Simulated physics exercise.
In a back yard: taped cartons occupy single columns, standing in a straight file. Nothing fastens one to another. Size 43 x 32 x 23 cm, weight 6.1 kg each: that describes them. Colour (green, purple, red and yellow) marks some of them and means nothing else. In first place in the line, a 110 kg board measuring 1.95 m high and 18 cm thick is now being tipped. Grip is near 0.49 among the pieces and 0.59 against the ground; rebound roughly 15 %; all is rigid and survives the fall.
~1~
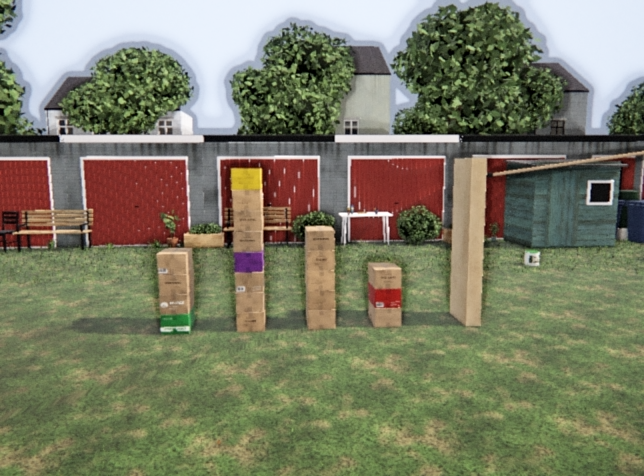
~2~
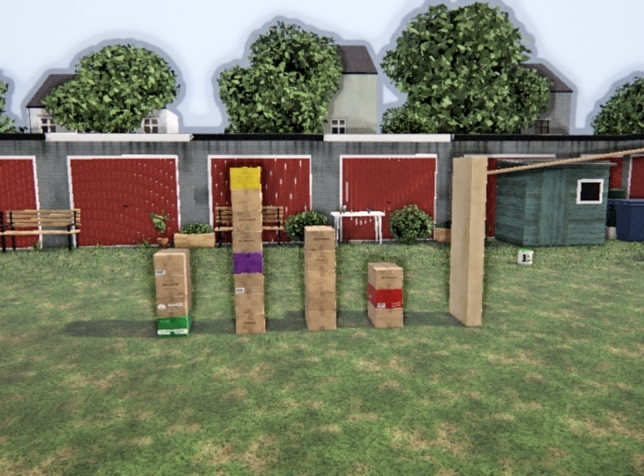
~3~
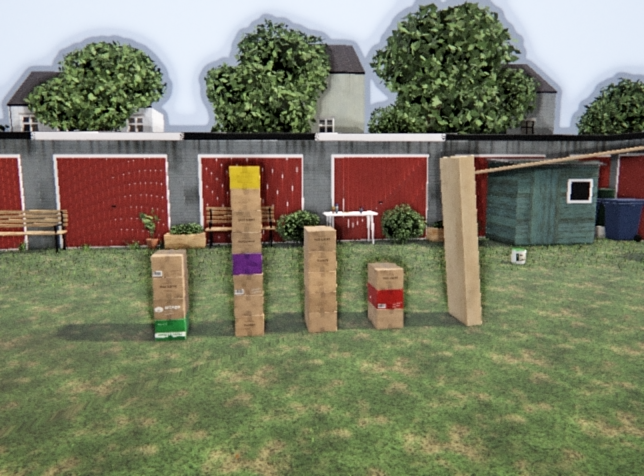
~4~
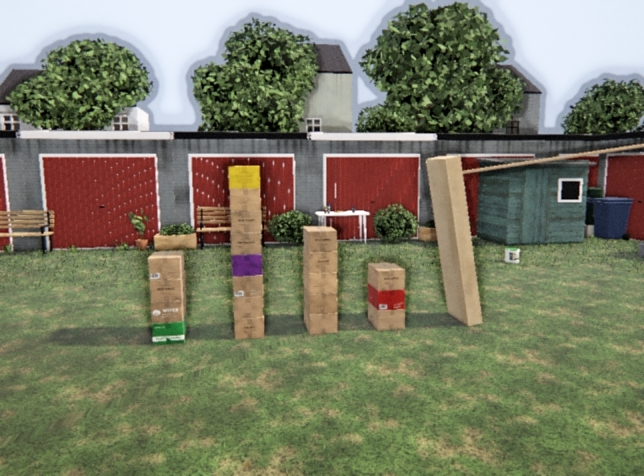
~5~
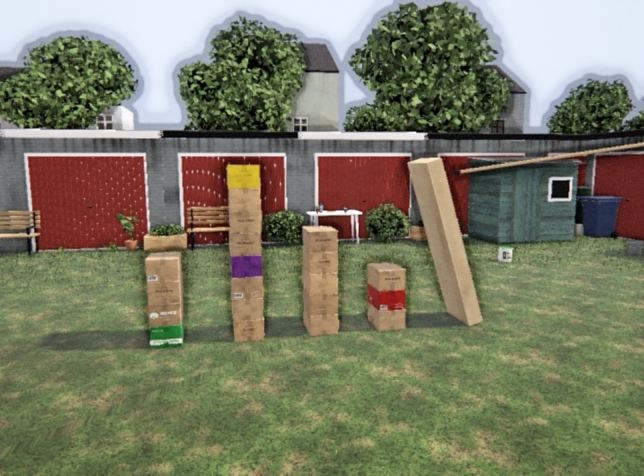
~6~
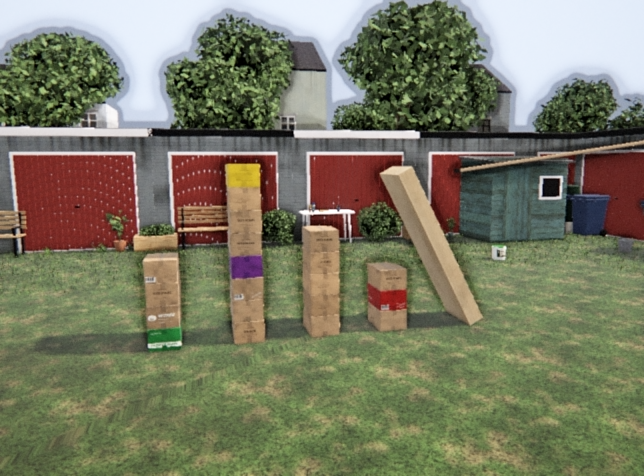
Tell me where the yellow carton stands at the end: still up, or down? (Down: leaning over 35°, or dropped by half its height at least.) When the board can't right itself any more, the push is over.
At the end the yellow carton is still up.
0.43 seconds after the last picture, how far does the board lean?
Roughly 55°.
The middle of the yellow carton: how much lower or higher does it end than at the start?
Net change: Some 0 cm lower.
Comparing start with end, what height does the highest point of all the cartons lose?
Lower by close to 0 cm.
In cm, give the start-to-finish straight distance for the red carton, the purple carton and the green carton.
I'd estimate red at 0 cm, purple at 0 cm and green at 0 cm.
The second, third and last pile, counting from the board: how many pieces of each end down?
For the second pile 0, for the third pile 0, for the last pile 0.
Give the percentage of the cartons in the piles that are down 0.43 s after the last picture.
0 per cent at that moment.
Then, 0.15 s after the last picture, board 40° from upright; none of the 20 cartons down; yellow carton unmoved.
Then, 0.43 s after the last picture, board 57° from upright; none of the 20 cartons down, 1 disturbed; yellow carton unmoved.
At rest, board 51° from upright; none of the 20 cartons down, 1 disturbed; yellow carton unmoved; red carton unmoved; purple carton unmoved. As the last picture would show them, middles, yellow carton near (242, 175), red carton near (385, 296).
